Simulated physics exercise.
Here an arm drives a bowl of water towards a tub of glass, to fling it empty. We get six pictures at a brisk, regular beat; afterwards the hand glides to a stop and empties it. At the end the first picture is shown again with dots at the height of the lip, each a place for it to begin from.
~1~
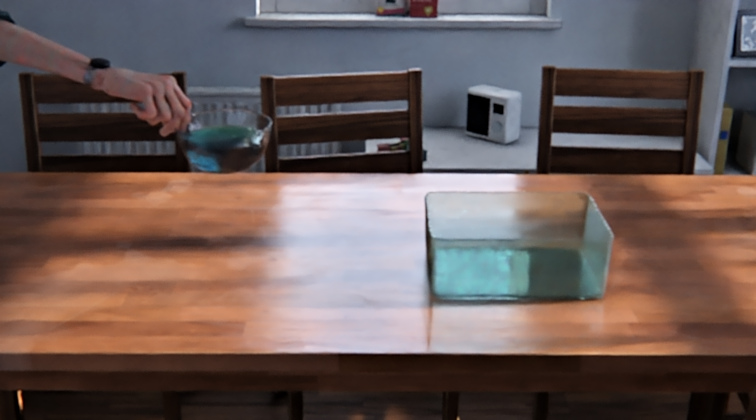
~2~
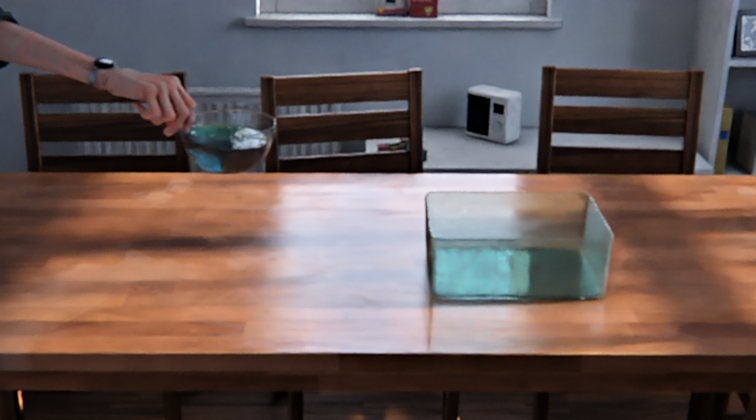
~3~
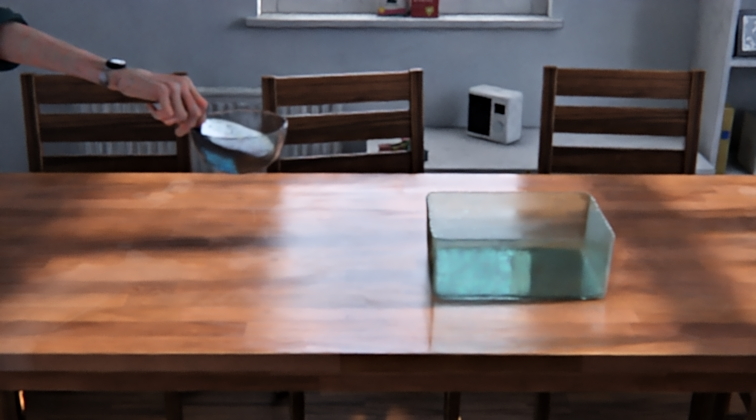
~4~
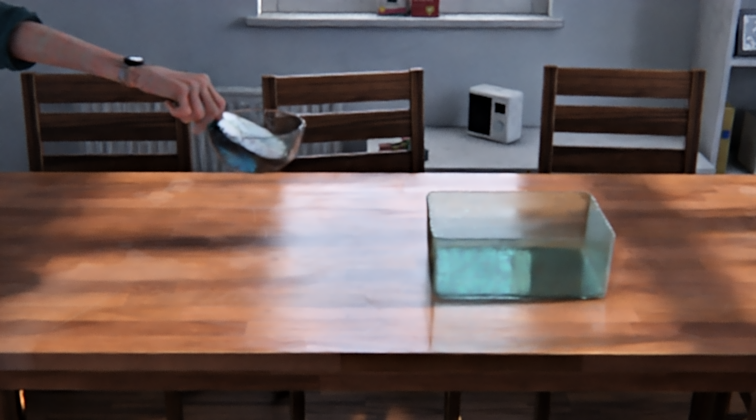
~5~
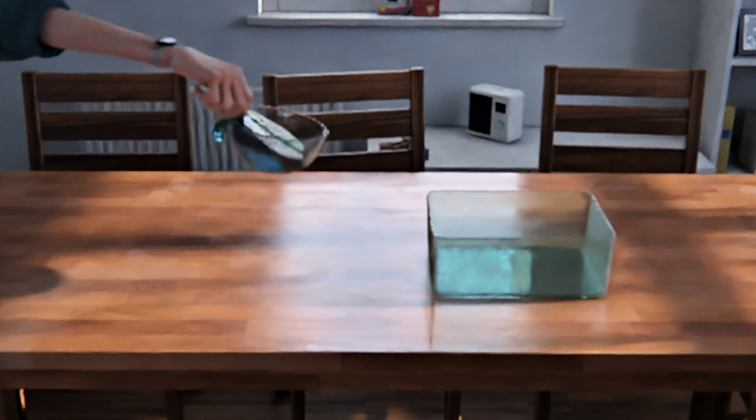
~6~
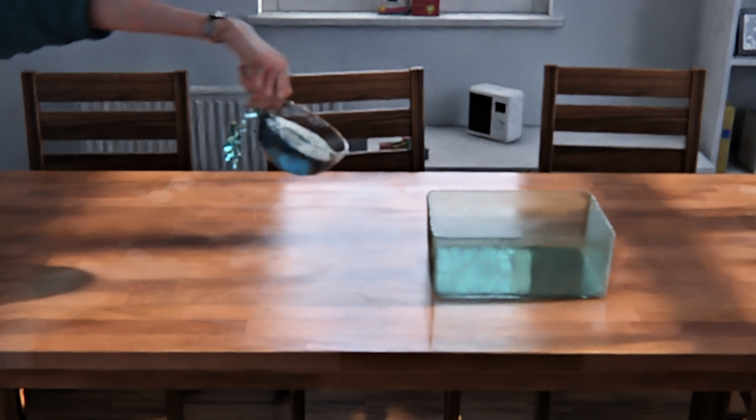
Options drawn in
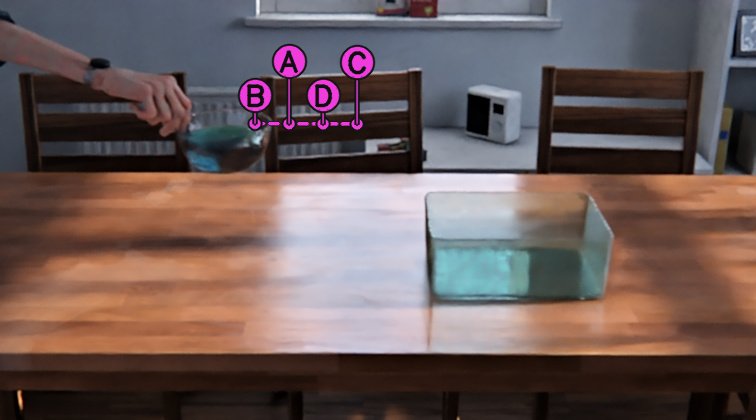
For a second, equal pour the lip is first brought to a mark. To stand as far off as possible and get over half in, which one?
Take A.
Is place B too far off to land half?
Yes, it does.
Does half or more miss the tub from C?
No, not at all.
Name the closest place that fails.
Place B.
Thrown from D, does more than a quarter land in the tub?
Yes.
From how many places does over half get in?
Three of the four.
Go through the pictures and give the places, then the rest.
Upright, lip at (270, 123); tub from (430, 295) to (604, 296); nothing has left yet.
Upright, lip at (274, 123); nothing has left yet.
Upright, lip at (285, 123); nothing has left yet.
Upright, lip at (302, 124); water is over the rim, down to (207, 123).
Tipped about 12°, lip at (325, 132); water is over the rim, down to (221, 135).
Tipped about 31°, lip at (347, 148); water is over the rim, down to (235, 162).
On the marked copy, A at (289, 123); B at (255, 123); C at (357, 124); D at (323, 123).
With A, about 72 % lands in the tub, 19 % falls short and 9 % goes beside or beyond.
With B, about 27 % lands in the tub, 67 % falls short and 6 % goes beside or beyond.
With C, about 79 % lands in the tub, 8 % falls short and 13 % goes beside or beyond.
With D, about 78 % lands in the tub, 6 % falls short and 17 % goes beside or beyond.
